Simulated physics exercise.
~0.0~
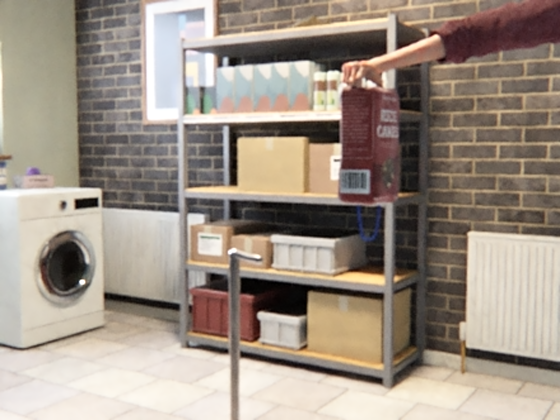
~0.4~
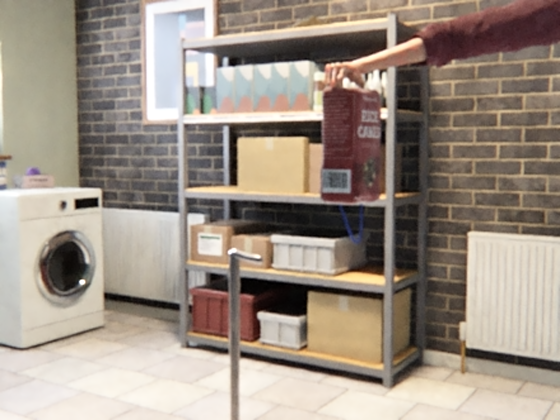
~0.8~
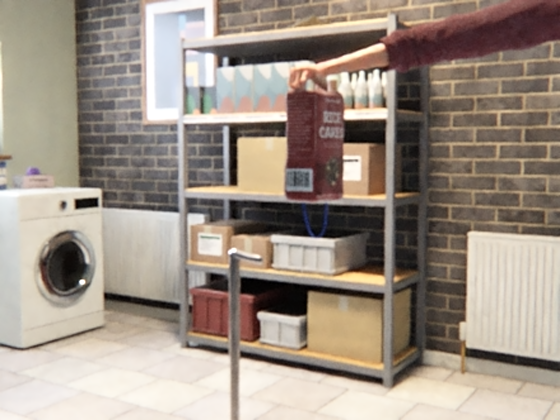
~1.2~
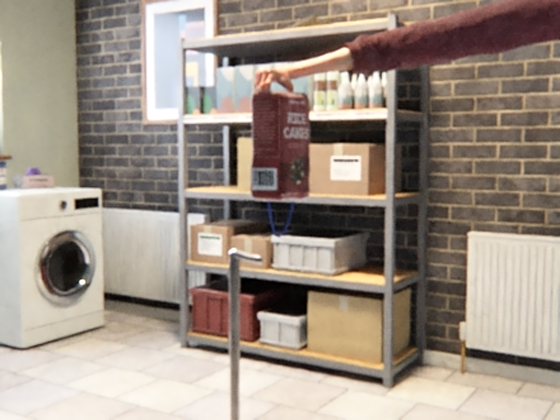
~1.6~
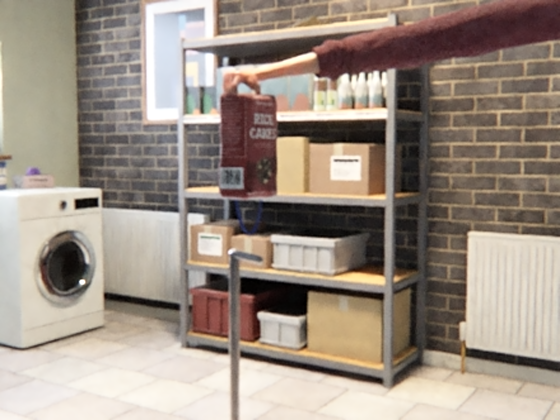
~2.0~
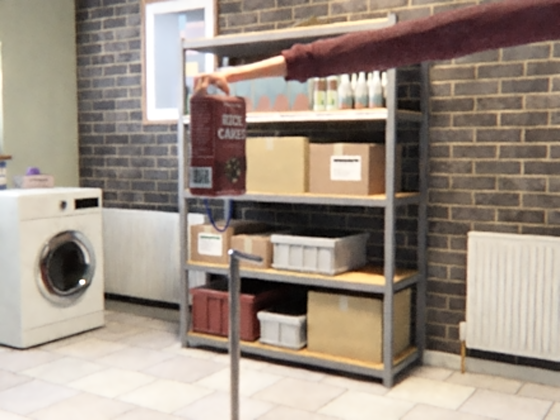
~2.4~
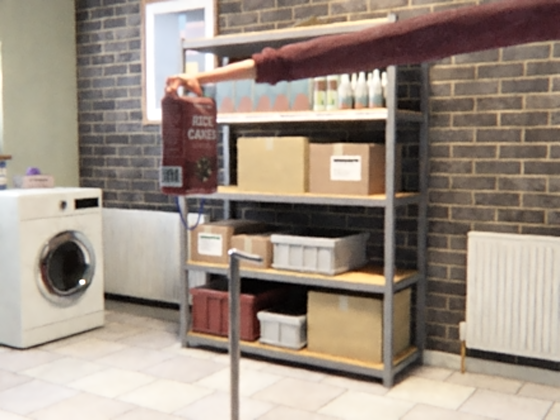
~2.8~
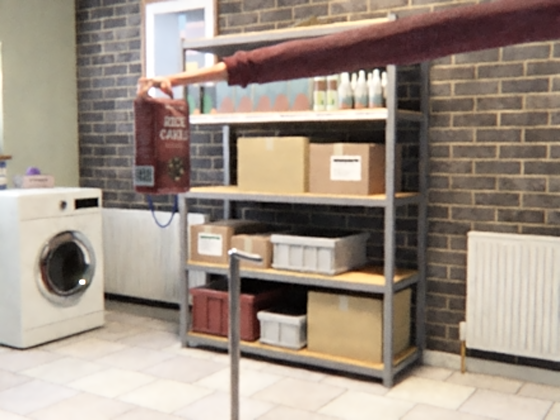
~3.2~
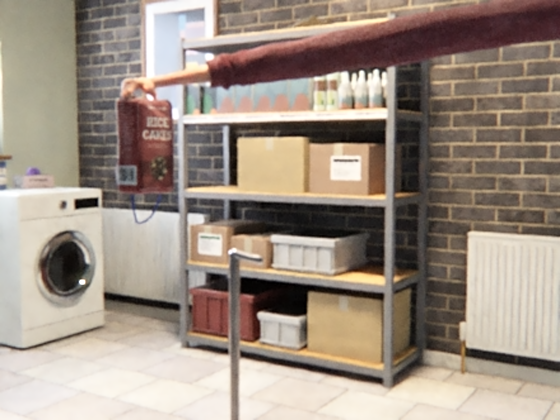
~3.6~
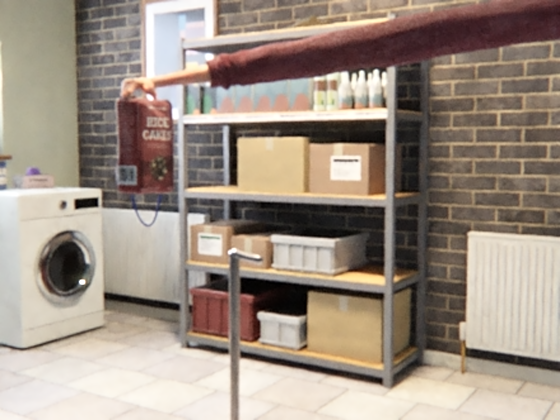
Arm in a maroon sleeve carrying a red sack leftward past shelving and over a hooked post, its dangling loop passing clear.
